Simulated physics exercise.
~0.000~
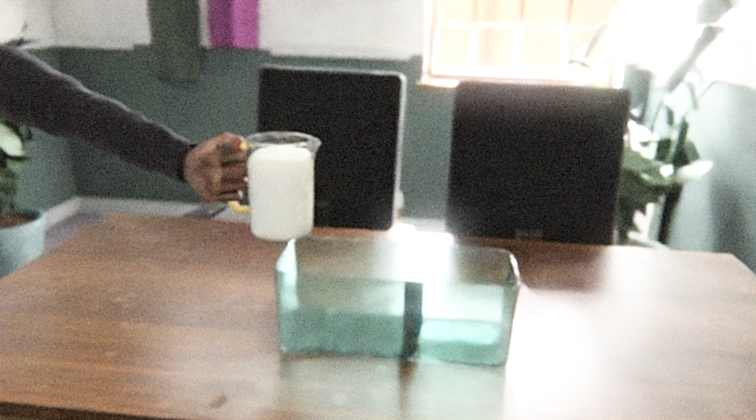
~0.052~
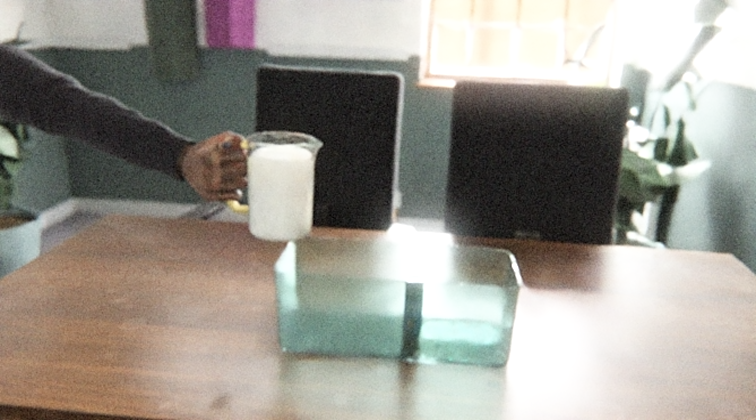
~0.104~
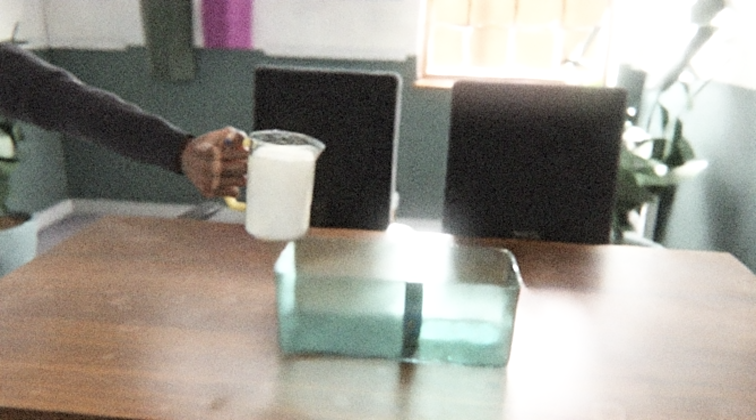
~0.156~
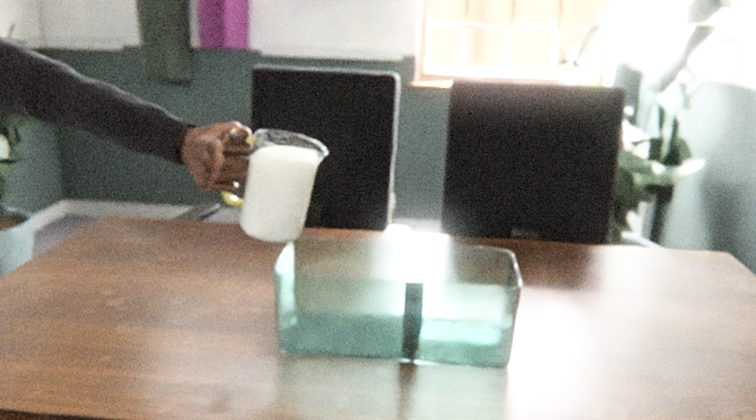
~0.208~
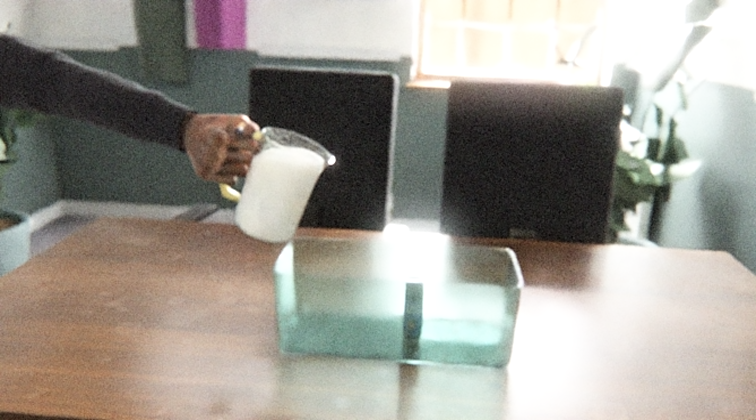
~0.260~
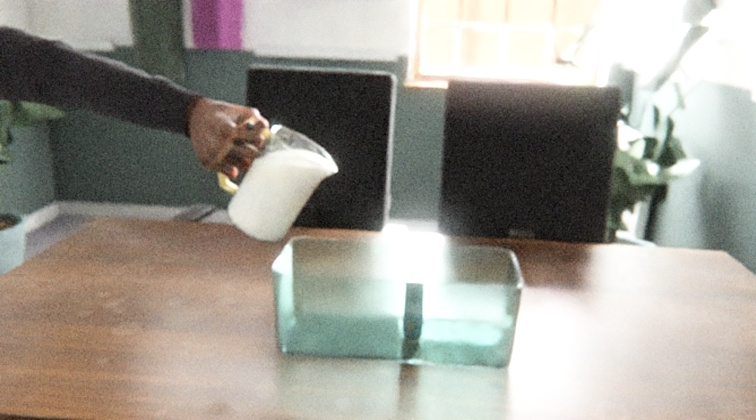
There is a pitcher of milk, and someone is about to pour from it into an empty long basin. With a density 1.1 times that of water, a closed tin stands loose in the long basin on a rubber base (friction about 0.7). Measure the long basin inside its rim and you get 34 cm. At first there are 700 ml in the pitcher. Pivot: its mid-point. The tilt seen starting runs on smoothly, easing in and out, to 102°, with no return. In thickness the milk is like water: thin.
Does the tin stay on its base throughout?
Yes, it stays on its base.
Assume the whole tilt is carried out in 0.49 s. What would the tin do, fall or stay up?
Well, the tin simply holds firm.
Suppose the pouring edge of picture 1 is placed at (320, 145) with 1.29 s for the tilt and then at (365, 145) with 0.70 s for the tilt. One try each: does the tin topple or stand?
Try 1: Still standing; try 2: Tipped over.
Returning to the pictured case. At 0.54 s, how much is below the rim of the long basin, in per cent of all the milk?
Roughly 12 per cent.
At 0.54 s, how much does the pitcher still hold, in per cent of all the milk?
Portion remaining: Approx. 72 per cent.
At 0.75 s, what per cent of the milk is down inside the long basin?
About 56 per cent.
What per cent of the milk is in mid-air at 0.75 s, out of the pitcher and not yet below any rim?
In-air share: About 14 %.
Then, 0.54 s in, the tilt is 90° and 72 per cent is still to pour; the tin stands where it began.
Then, 0.75 s in, the tilt is 102° and 29 per cent is still to pour; the tin stands where it began.
Then, 0.96 s in, the tilt is 102° and 8 per cent is still to pour; the tin stands where it began.
Then, 1.20 s in, the tilt is 102° and 1 per cent is still to pour; the tin stands where it began.
Finally, the tin stands where it began.
